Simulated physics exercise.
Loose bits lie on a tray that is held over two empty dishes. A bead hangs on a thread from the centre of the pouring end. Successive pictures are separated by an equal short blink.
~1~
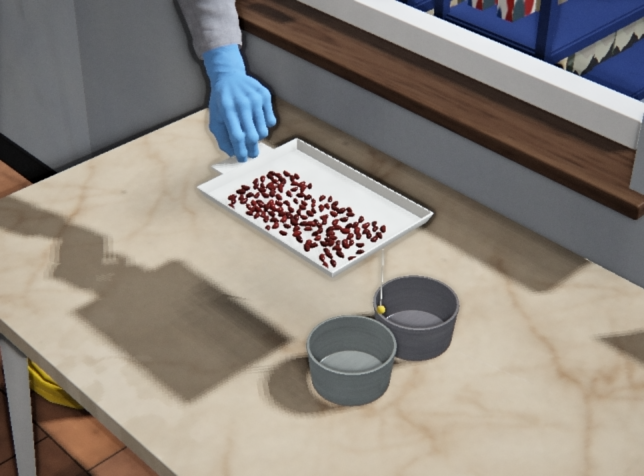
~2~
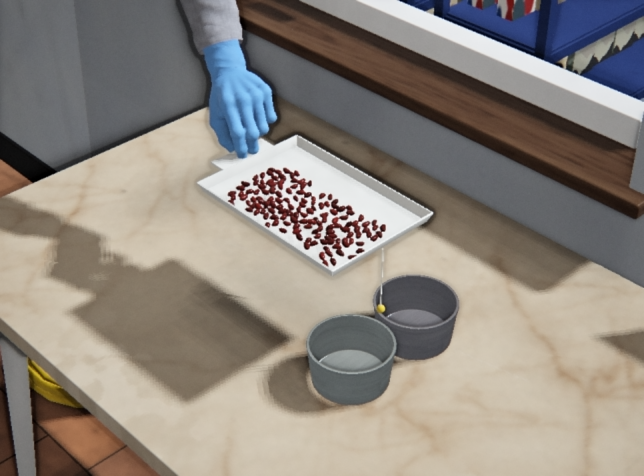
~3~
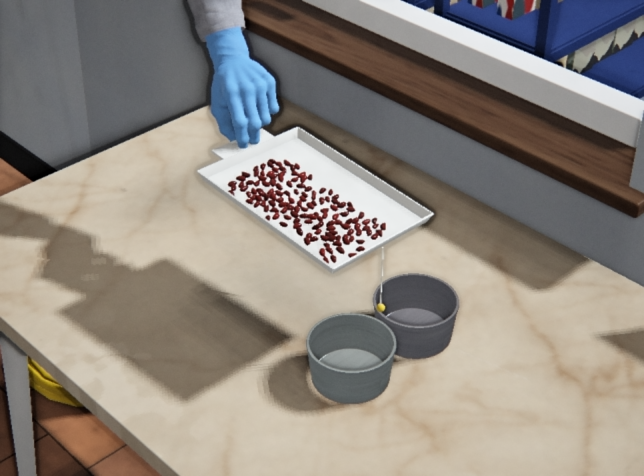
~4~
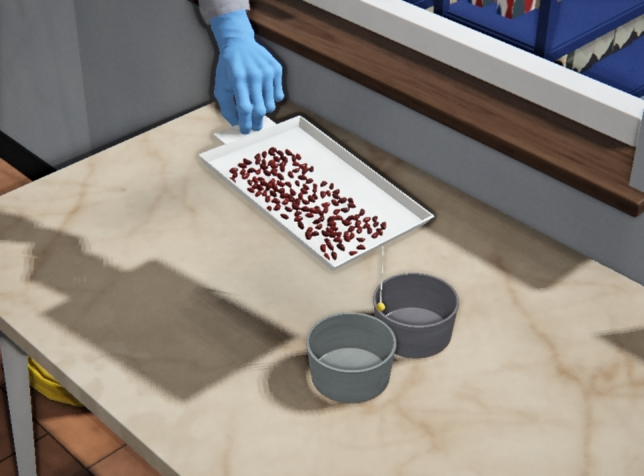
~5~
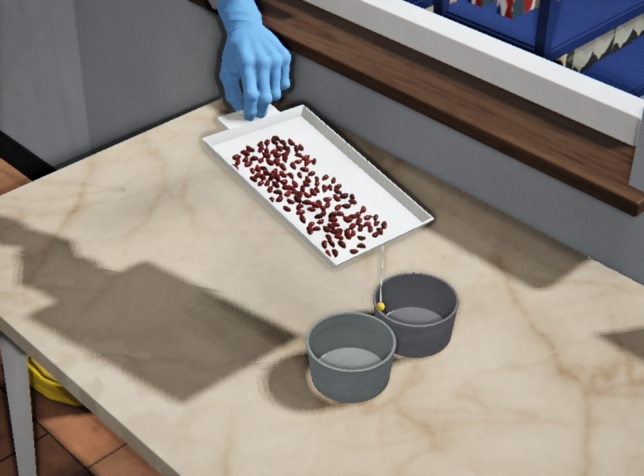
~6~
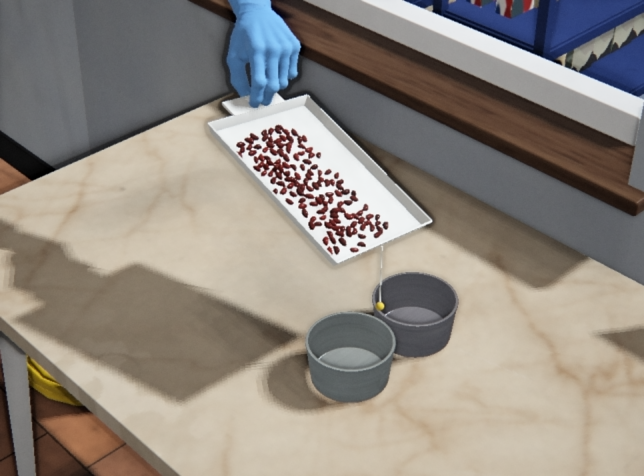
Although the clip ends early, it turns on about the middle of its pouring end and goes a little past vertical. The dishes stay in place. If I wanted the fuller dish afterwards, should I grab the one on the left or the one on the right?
Grab the right one.
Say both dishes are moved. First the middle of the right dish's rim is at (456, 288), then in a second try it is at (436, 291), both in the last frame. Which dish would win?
Result for the first try: The dish on the right side; for the second: The dish on the right side.
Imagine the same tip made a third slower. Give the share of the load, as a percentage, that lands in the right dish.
It would come out near 80 per cent.
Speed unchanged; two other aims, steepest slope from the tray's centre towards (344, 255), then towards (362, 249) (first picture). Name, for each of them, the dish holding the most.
The leftmost dish; the leftmost dish.
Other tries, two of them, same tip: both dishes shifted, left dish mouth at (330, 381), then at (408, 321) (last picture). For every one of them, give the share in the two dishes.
In order: 20 per cent and 80 per cent.
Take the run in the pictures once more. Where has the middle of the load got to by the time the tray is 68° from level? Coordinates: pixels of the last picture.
The middle of the load sits near (411, 231).
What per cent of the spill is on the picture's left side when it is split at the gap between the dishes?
Roughly 0 in a hundred.
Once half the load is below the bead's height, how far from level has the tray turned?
At roughly 80°.
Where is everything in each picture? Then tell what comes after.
Corners of the pouring end at (333, 268) and (427, 213), level; middle of the load at (299, 212), kidney beans; left dish at (382, 380); right dish at (446, 335); bead on its thread at (381, 310), in the first frame.
Corners of the pouring end at (333, 267) and (427, 213), level; middle of the load at (299, 210), in the second frame.
Corners of the pouring end at (333, 264) and (427, 213), tipped barely, lowest at the right corner; middle of the load at (299, 204), in the third frame.
Corners of the pouring end at (335, 262) and (428, 215), tipped a little, lowest at the right corner; middle of the load at (300, 196), in the fourth frame.
Corners of the pouring end at (336, 260) and (428, 217), tipped clearly, lowest at the right corner; middle of the load at (302, 188), in the fifth frame.
Corners of the pouring end at (338, 258) and (427, 219), tipped clearly, lowest at the right corner; middle of the load at (306, 181); left dish at (381, 376); right dish at (445, 332), in the sixth frame.
Soon after the last picture, tray tipped steeply; about two thirds on the tray; a stray few in the right dish; a stray few outside both; about a quarter in the air.
A little later, tray tipped past a quarter turn; most in the right dish; about a quarter outside both; a stray few in the air.
Later still, tray tipped past a quarter turn; most in the right dish; about a quarter outside both.
At rest, tray tipped past a quarter turn; none in the left dish; most in the right dish; about a quarter outside both.
